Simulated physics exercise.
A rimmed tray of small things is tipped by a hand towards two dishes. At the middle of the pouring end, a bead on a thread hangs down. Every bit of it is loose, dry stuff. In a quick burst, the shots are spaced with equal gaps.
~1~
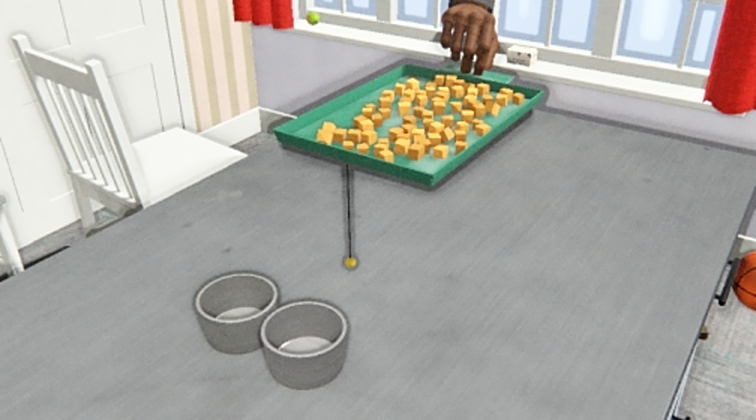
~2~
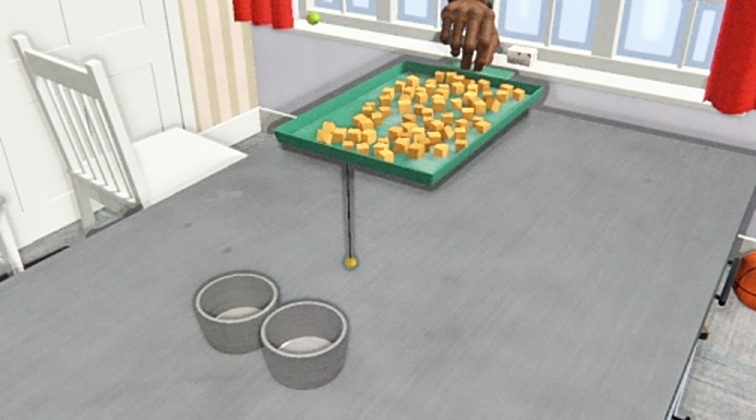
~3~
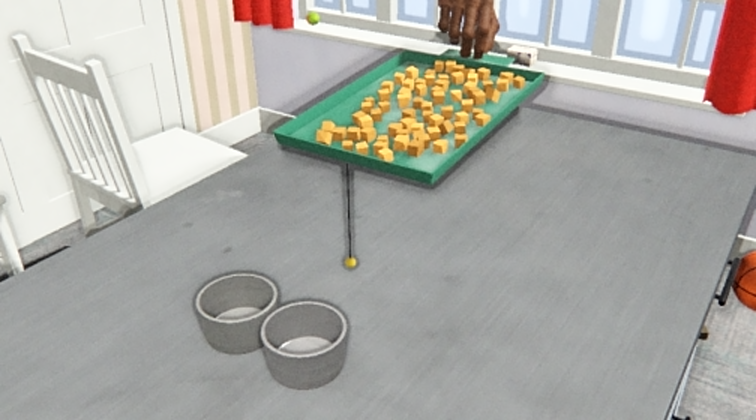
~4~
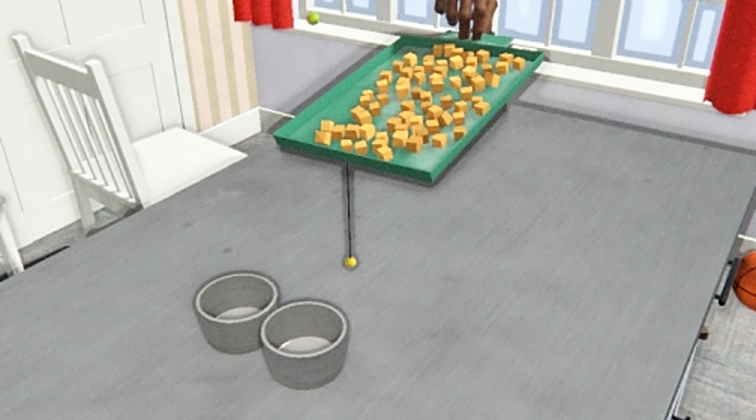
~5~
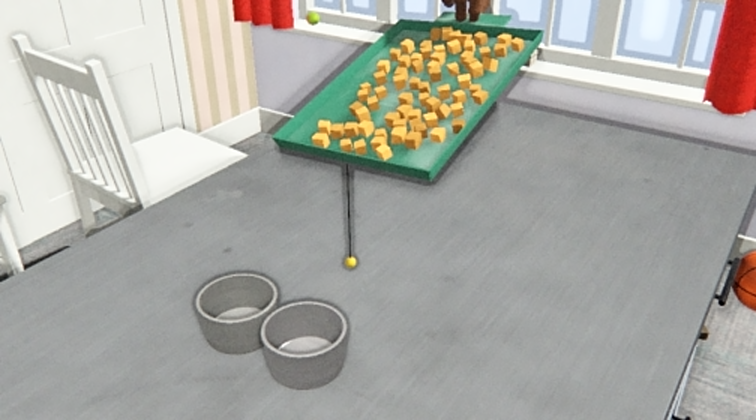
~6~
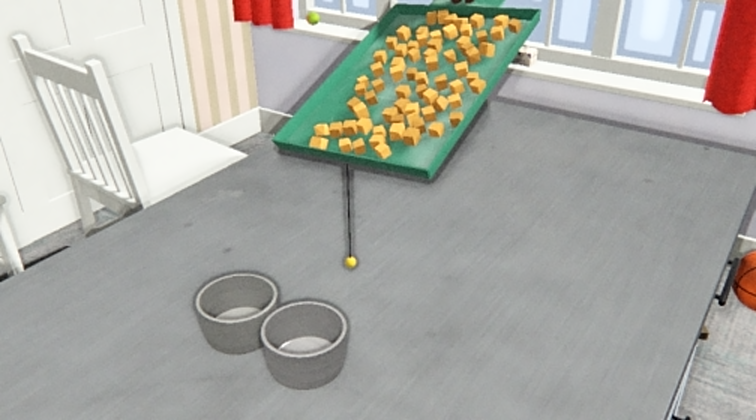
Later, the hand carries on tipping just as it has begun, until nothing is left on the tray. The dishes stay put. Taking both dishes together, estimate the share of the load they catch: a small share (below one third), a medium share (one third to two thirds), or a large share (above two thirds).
They catch a small share of it.
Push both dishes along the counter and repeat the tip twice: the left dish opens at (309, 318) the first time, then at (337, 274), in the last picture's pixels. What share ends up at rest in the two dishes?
Trial 1 around 20 percent, trial 2 around 10 percent.
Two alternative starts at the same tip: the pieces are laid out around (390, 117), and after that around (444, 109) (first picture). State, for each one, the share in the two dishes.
Estimate: 30 % first, 30 % second.
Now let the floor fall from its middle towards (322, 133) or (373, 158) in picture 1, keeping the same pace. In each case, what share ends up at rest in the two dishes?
In turn, 0 percent and then 30 percent.
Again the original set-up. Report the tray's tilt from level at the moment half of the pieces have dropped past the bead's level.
Tilt: Around 115 degrees.
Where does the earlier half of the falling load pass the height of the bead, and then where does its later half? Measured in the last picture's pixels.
The opening part goes through (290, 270); what follows goes through (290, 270).
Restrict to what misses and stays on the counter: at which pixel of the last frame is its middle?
Near (283, 302).
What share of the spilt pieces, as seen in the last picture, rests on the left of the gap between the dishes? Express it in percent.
I reckon around 40 per cent.
Soon after the last picture, tray tipped steeply; nearly all on the tray; a small part in the air.
A little later, tray tipped past a quarter turn; about two thirds on the tray; a small part in the right dish; a stray few in the left dish; about a quarter outside both; a small part in the air.
Later still, tray tipped past a quarter turn; a small part in the right dish; a small part in the left dish; most outside both.
At rest, tray tipped past a quarter turn; a small part in the right dish; a small part in the left dish; most outside both.
